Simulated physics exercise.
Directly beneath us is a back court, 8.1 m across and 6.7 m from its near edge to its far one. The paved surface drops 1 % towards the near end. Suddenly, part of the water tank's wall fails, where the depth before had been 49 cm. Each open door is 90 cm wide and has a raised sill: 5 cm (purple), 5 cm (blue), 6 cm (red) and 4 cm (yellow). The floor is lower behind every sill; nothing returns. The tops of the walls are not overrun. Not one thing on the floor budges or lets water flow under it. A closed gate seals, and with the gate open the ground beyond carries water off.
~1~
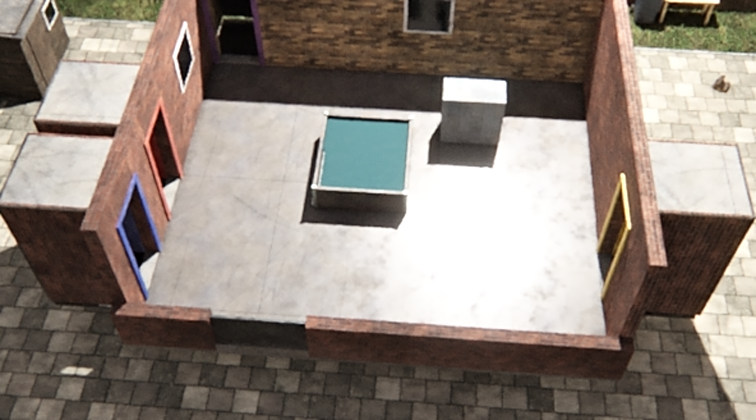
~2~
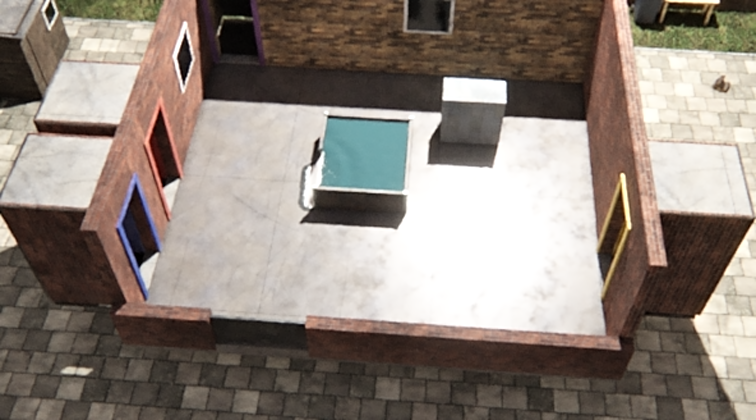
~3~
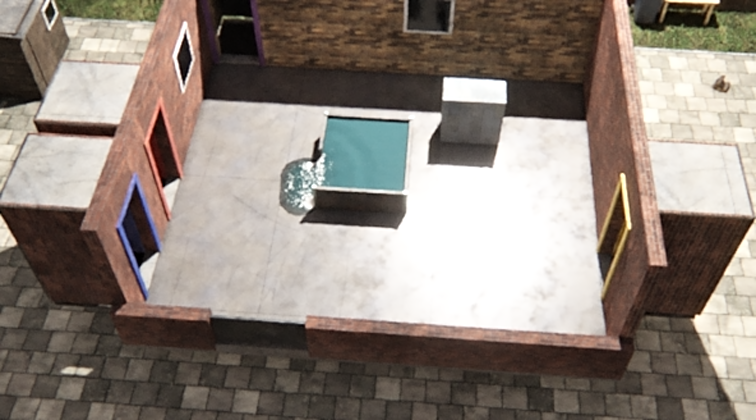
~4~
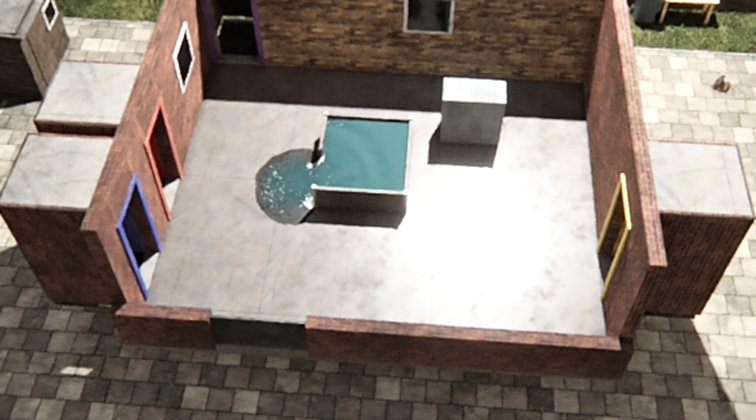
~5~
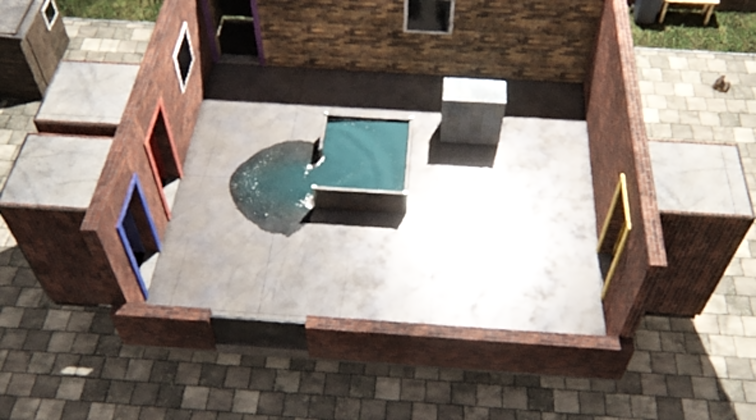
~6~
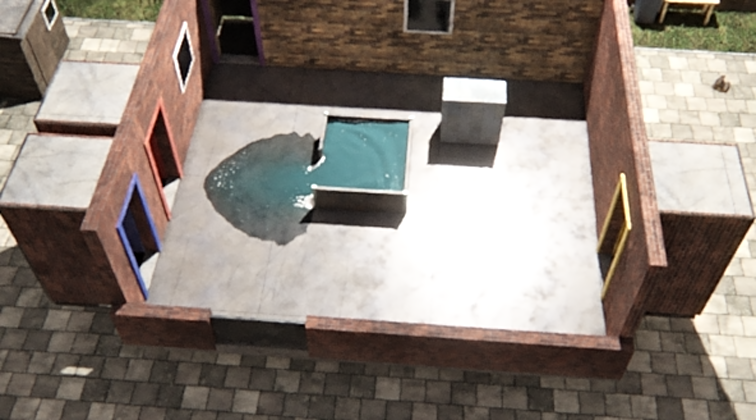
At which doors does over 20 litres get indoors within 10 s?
As I see it, at the purple door I expect the water to rise above the limit, at the blue door I expect the water to rise above the limit, at the red door I expect the water to rise above the limit, at the yellow door I expect the water to hold within the limit.
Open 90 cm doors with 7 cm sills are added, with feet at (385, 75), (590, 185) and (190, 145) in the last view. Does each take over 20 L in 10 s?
Well, the first is on the low side, the second is on the low side, and the third is on the high side.
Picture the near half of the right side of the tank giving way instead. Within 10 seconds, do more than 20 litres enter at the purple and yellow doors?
Result: Purple limit not passed, yellow limit passed.
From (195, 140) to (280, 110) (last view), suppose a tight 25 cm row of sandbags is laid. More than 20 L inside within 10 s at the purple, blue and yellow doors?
In that case purple gets no more than allowed, blue gets more than allowed, yellow gets no more than allowed.
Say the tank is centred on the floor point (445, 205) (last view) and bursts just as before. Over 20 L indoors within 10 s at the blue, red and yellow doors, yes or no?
At the blue door the limit is surpassed, at the red door surpassed, at the yellow door not exceeded.
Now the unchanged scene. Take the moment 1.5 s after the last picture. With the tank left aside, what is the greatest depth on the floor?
Roughly 20 cm.
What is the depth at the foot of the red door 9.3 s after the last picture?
Depth: Approx. 5.0 cm.
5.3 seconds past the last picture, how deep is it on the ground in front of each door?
Readings (cm): Purple = 7; blue = 8; red = 9; yellow = 0.
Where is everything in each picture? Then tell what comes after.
In the first frame, the water tank at (364, 155) is whole and still, 49 cm deep.
In the second frame, water pours out at (320, 181) and has run 0.6 m, to (312, 166); typically 8 cm deep outside, 49 cm at the water tank's back.
In the third frame, water pours out at (320, 182) and has run 0.8 m, to (290, 167); typically 8 cm deep outside, 49 cm at the water tank's back.
In the fourth frame, the front is at (261, 174), 1.2 m from the gap at (320, 182); 1.5 m2 of floor is under water; 49 cm left at the back of the water tank.
In the fifth frame, water pours out at (320, 182) and has run 1.7 m, to (237, 175); typically 5 cm deep outside, 48 cm at the water tank's back.
In the sixth frame, water pours out at (320, 182) and has run 2.2 m, to (209, 188); typically 4 cm deep outside, 43 cm at the water tank's back.
Then, 0.7 s after the last picture water covers 15 % of the floor and is deepest (26 cm) near (308, 189); purple door not reached, blue door not reached, red door 11 cm at the sill, 13 L in, yellow door not reached.
Then, 1.5 s after the last picture water covers 20 % of the floor and is deepest (20 cm) near (193, 168); purple door not reached, blue door 12 cm at the sill, 3 L in, red door 17 cm at the sill, 73 L in, yellow door not reached.
Then, 2.8 s after the last picture water covers 25 % of the floor and is deepest (18 cm) near (139, 326); purple door 11 cm at the sill, 5 L in, blue door 8 cm at the sill, 22 L in, red door 14 cm at the sill, 145 L in, yellow door not reached.
Then, 5.3 s after the last picture water covers 40 % of the floor and is deepest (14 cm) near (139, 326); purple door 7 cm at the sill, 31 L in, blue door 8 cm at the sill, 38 L in, red door 9 cm at the sill, 191 L in, yellow door not reached.
Then, 9.3 s after the last picture water covers 65 % of the floor and is deepest (9 cm) near (139, 326); purple door 3 cm at the sill, 34 L in, blue door 7 cm at the sill, 55 L in, red door 5 cm at the sill, 199 L in, yellow door not reached.
